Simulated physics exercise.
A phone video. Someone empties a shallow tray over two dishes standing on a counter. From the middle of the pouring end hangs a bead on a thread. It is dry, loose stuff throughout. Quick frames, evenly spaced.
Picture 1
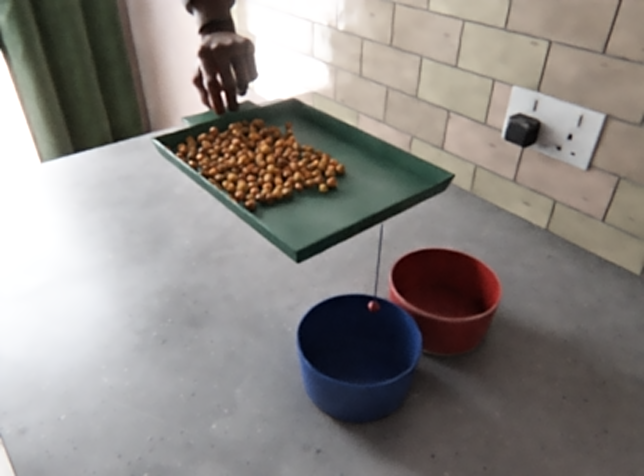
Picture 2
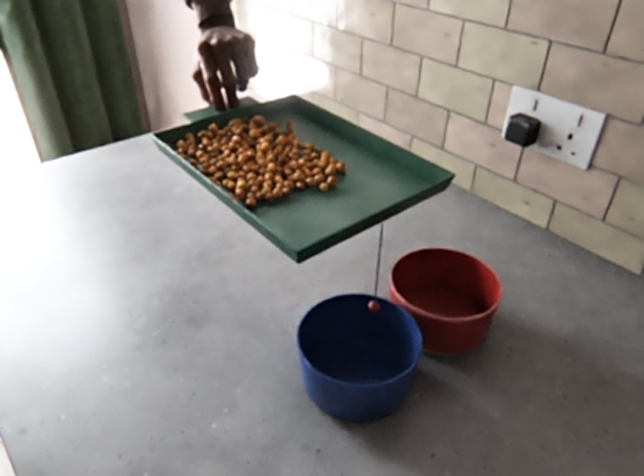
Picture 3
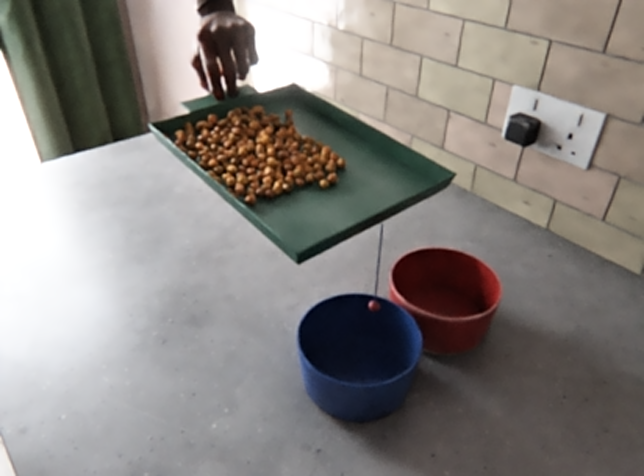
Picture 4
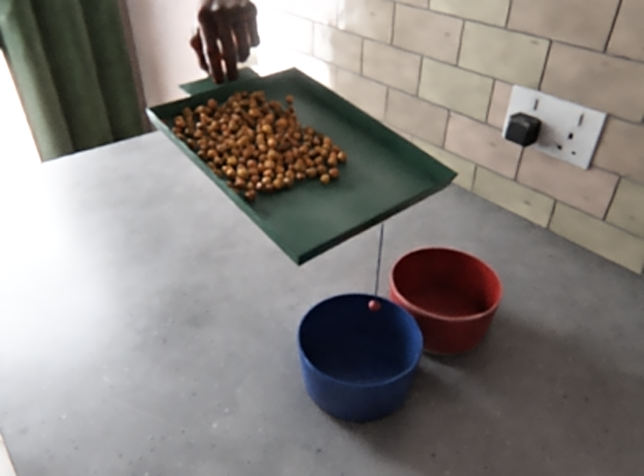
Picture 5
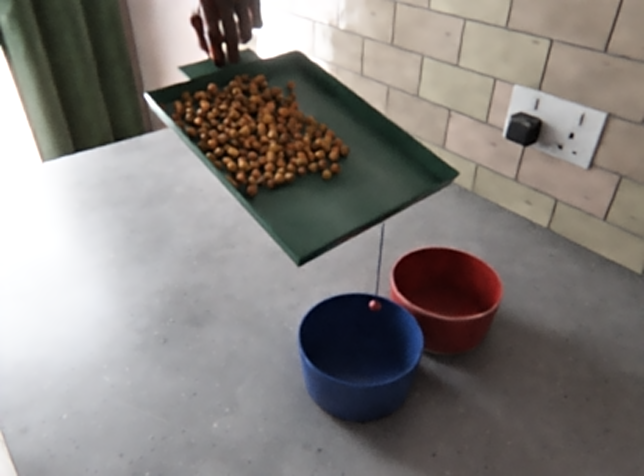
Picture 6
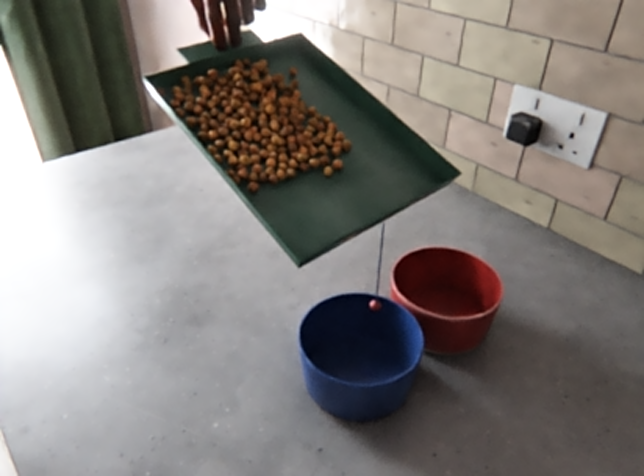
Hand raising the back of a green tray of roasted chickpeas, steadily steepening it above blue and red bowls on a grey counter.
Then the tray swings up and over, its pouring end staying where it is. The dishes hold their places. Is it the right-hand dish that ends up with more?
No, bigger share: Left.
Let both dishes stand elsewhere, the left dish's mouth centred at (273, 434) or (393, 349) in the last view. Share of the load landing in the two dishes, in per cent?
You'd get 80 per cent first and 60 per cent second.
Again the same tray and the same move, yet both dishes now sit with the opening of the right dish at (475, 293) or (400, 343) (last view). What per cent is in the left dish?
Approximately 60 percent, followed by approximately 40 percent.
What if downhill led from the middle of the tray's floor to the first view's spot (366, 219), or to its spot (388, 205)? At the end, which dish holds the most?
The first slope favours the dish to the left, the second the dish to the right.
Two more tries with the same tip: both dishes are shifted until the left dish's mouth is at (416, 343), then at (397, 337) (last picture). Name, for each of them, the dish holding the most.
Case one: The dish at left. Case two: The dish at left.
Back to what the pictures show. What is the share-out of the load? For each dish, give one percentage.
Left dish around 50, right dish around 0, both in a hundred.
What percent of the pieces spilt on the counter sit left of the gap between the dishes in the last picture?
I'd say some 50 in a hundred.
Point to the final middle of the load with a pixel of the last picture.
Somewhere around (369, 406) in the final view.
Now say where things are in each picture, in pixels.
Corners of the pouring end at (298, 246) and (448, 174), level; middle of the load at (251, 159), roasted chickpeas; left dish at (402, 392); right dish at (486, 327); bead on its thread at (374, 307), in the first frame.
Corners of the pouring end at (298, 246) and (449, 174), level; middle of the load at (251, 156), in the second frame.
Corners of the pouring end at (299, 248) and (449, 173), tipped barely, lowest at the left corner; middle of the load at (251, 149), in the third frame.
Corners of the pouring end at (300, 250) and (451, 172), tipped a little, lowest at the left corner; middle of the load at (261, 139), in the fourth frame.
Corners of the pouring end at (301, 252) and (453, 172), tipped a little, lowest at the left corner; middle of the load at (262, 129), in the fifth frame.
Corners of the pouring end at (302, 255) and (455, 172), tipped clearly, lowest at the left corner; middle of the load at (263, 119); left dish at (403, 391); right dish at (488, 326), in the sixth frame.
Soon after the last picture, tray tipped steeply; most on the tray; a stray few in the left dish; a small part in the air.
A little later, tray tipped past a quarter turn; about a third on the tray; a small part in the left dish; about a quarter outside both; about a quarter in the air.
Later still, tray tipped past a quarter turn; about half in the left dish; about half outside both.
At rest, tray tipped past a quarter turn; about half in the left dish; none in the right dish; about half outside both.
